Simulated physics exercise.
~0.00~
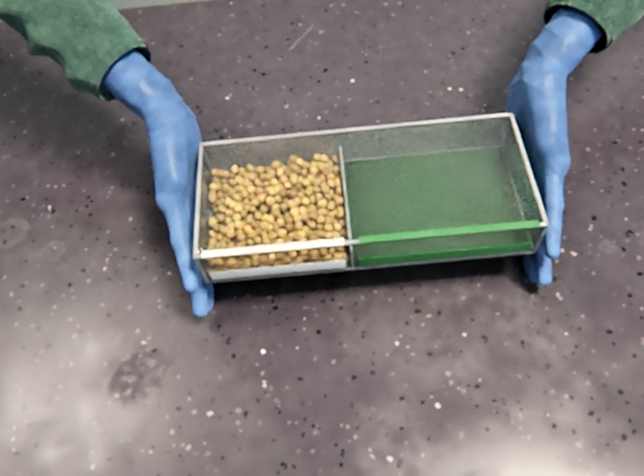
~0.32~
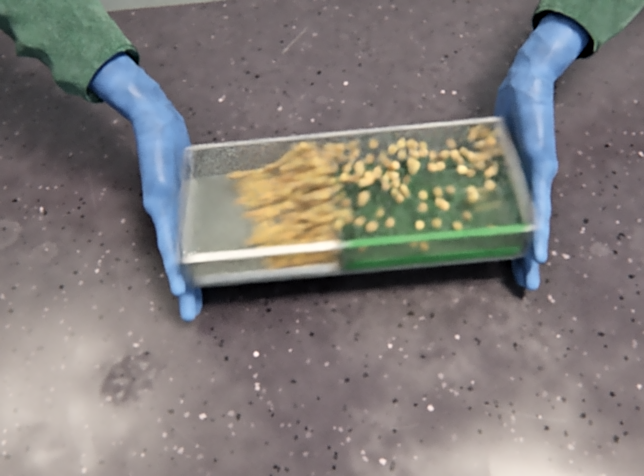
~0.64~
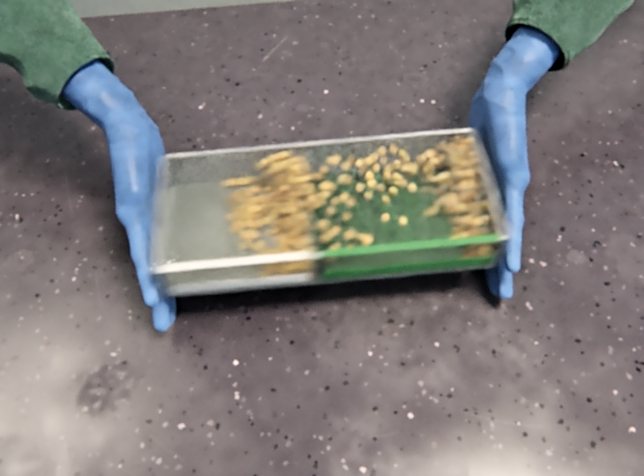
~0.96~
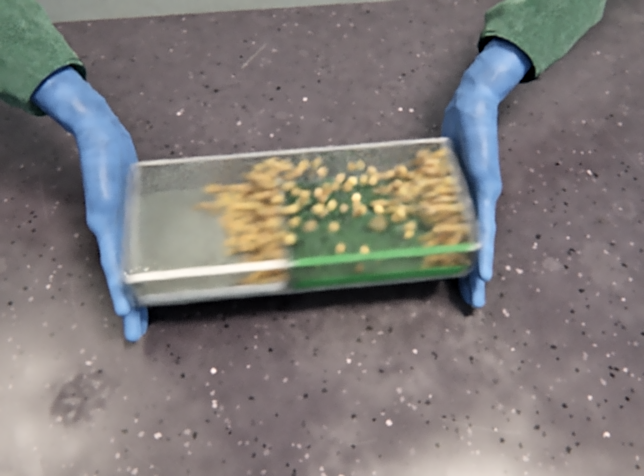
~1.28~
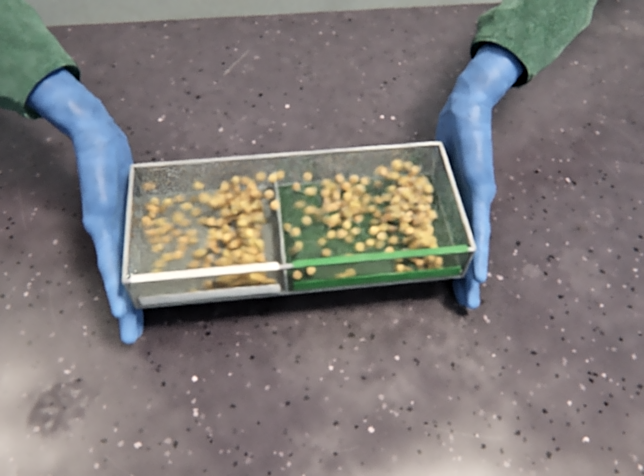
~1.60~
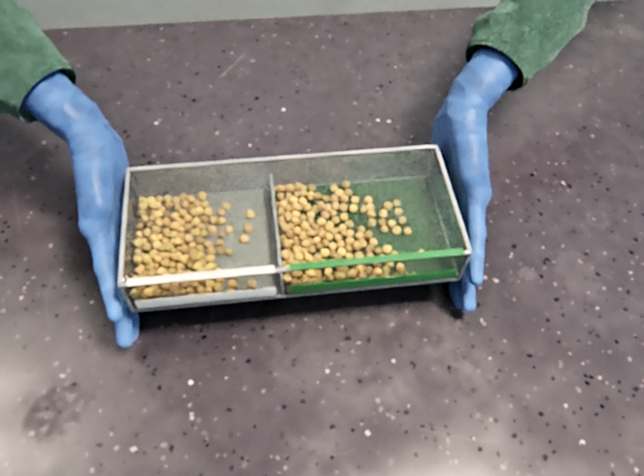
Speckled grey tabletop, blue-gloved hands shaking a divided clear-lidded box, chickpeas scattering from the left half and settling across both.
